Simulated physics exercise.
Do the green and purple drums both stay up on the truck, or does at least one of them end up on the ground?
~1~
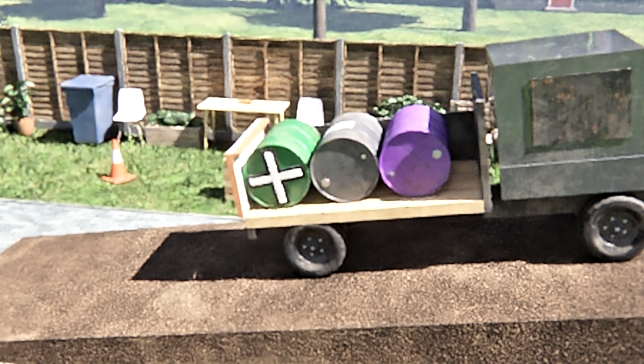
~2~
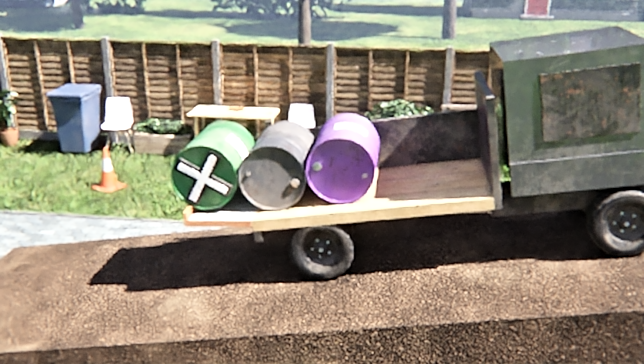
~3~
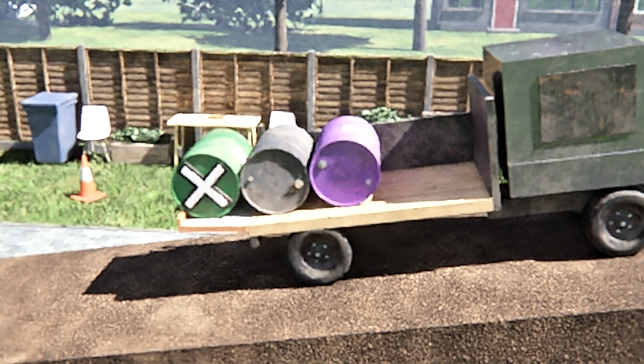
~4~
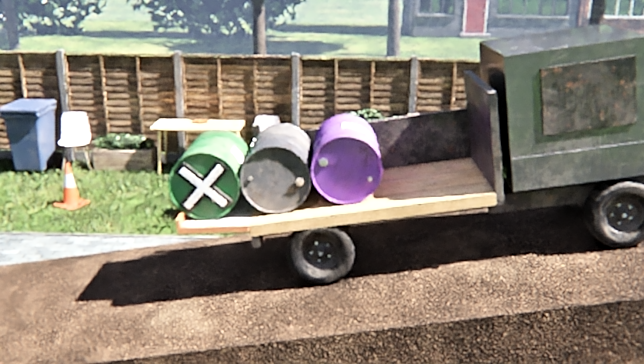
Both stay up on the truck. The green drum comes to rest on the lowered tailgate, and the purple one is held on the bed.
